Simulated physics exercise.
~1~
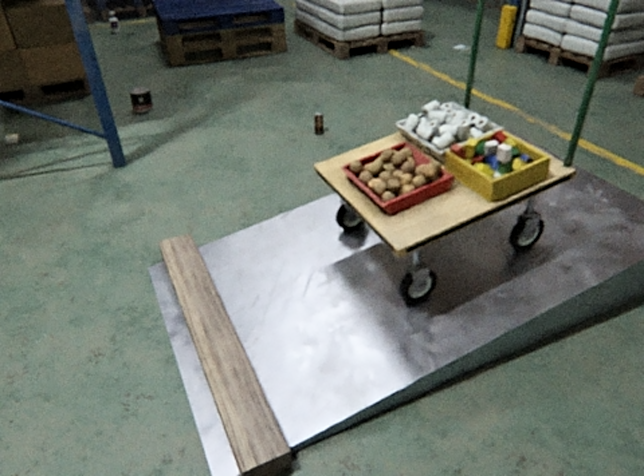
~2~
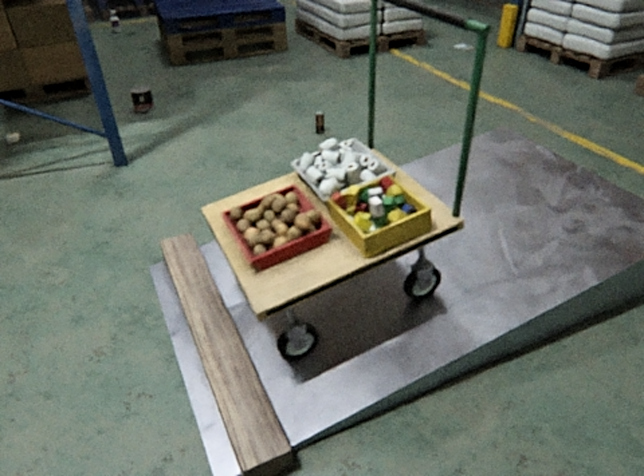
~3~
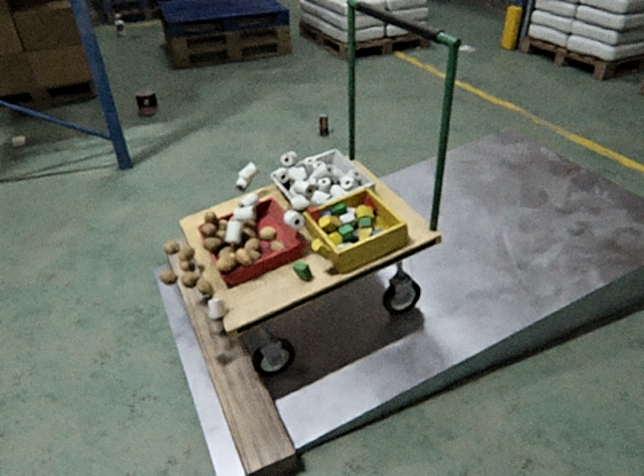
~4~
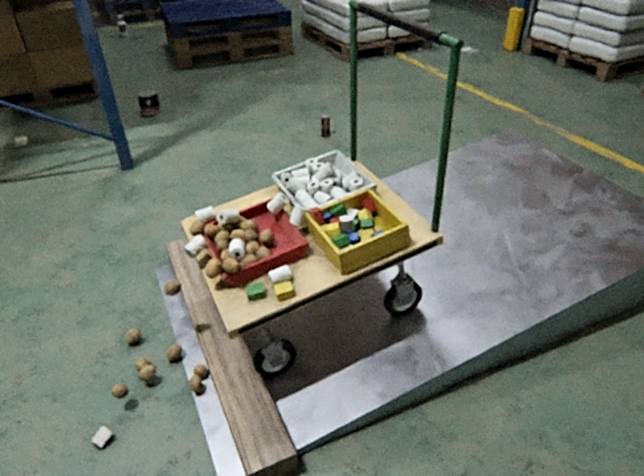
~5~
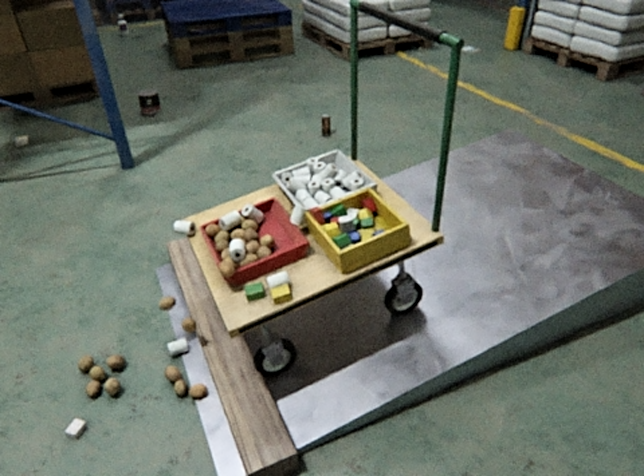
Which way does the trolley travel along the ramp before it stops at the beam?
The trolley rolls to the left, down the ramp towards the wooden beam.
